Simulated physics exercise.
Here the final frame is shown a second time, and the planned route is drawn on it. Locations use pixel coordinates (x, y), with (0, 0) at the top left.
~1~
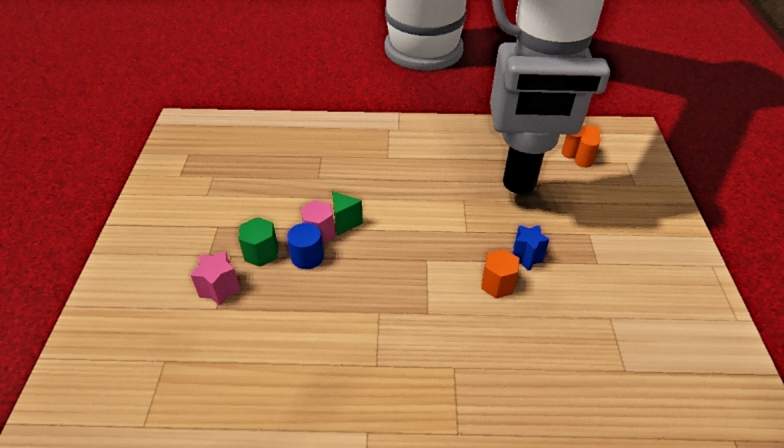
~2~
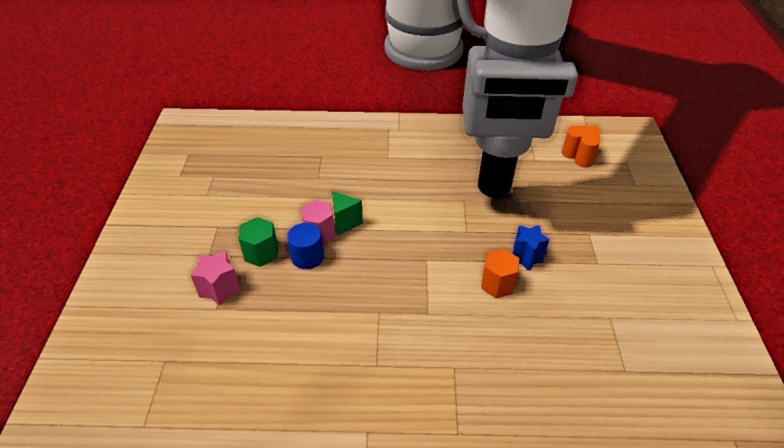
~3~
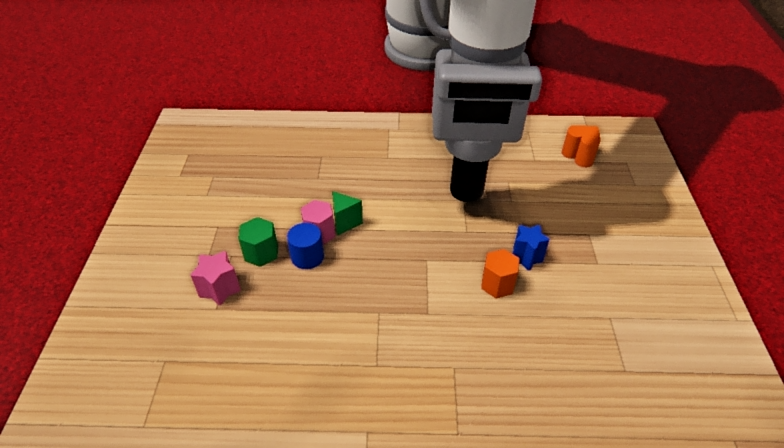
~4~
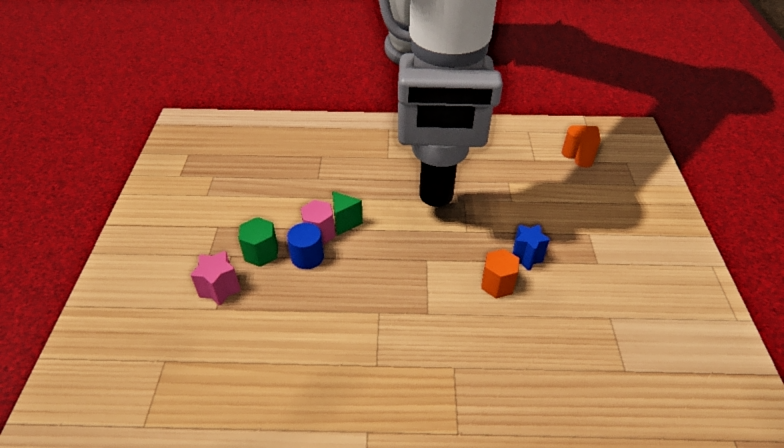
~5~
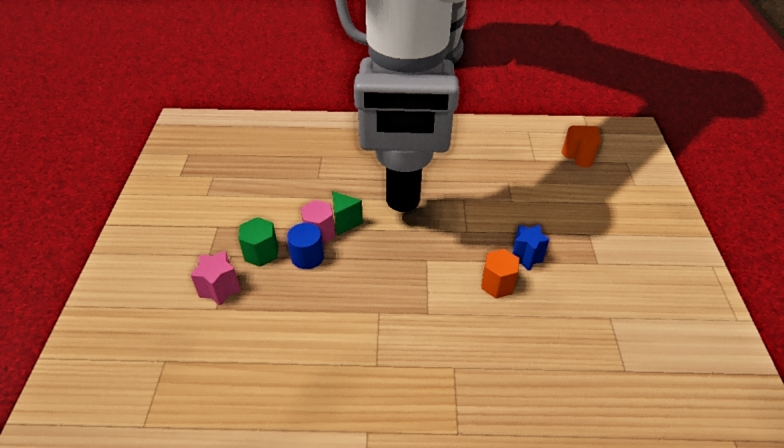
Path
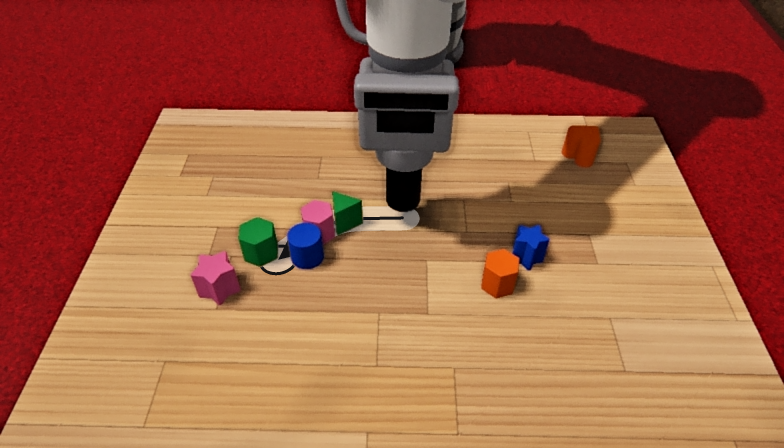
To begin with, a grey robot arm with a black tip hovers over the right part of a wooden board scattered with pink, green, blue and orange blocks. The arm moves steadily left across the back of the board, ending near the green triangular block, while every block stays still.
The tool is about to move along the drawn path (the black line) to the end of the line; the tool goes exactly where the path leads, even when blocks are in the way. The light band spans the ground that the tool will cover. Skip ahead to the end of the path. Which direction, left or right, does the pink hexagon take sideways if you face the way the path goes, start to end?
Answer: Right.
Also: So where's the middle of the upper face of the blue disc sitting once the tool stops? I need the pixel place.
For the centre of its top, I'd go with (280, 263).
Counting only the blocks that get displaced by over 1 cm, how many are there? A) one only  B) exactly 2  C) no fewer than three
That would be C.
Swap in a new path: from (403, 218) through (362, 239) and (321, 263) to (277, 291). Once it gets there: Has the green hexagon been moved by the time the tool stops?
Answer: Yes.
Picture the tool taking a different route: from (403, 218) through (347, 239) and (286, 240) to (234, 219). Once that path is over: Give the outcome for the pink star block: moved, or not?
It holds its position.
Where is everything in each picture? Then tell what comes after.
In the first picture, lower end of the tool at (519, 184), tops of blocks, green hexagon at (256, 230), blue disc at (304, 234), pink hexagon at (317, 211), green three-sided block at (343, 201).
In the second picture, tool at (494, 188), blocks as before.
In the third picture, tool at (466, 192), blocks as before.
In the fourth picture, tool at (436, 197), blocks as before.
In the fifth picture, tool at (403, 202), green hexagon at (256, 230), blue disc at (304, 234), pink hexagon at (317, 211), green three-sided block at (343, 201).
The drawn path runs from (403, 218) by way of (357, 219) and (315, 233) to (278, 260).
What follows on the original path. One third of the way, tool at (355, 202); blue disc at (297, 238); pink hexagon at (296, 213); green three-sided block at (320, 203).
Two thirds of the way, tool at (312, 217); green hexagon at (222, 238), turned 50° anticlockwise; blue disc at (296, 238); pink hexagon at (248, 220), turned 15° clockwise; green three-sided block at (275, 214).
At the end, tool at (275, 243); green hexagon at (206, 241), turned 95° anticlockwise; blue disc at (280, 263); pink hexagon at (227, 217), turned 65° clockwise; green three-sided block at (247, 230), turned 70° clockwise.
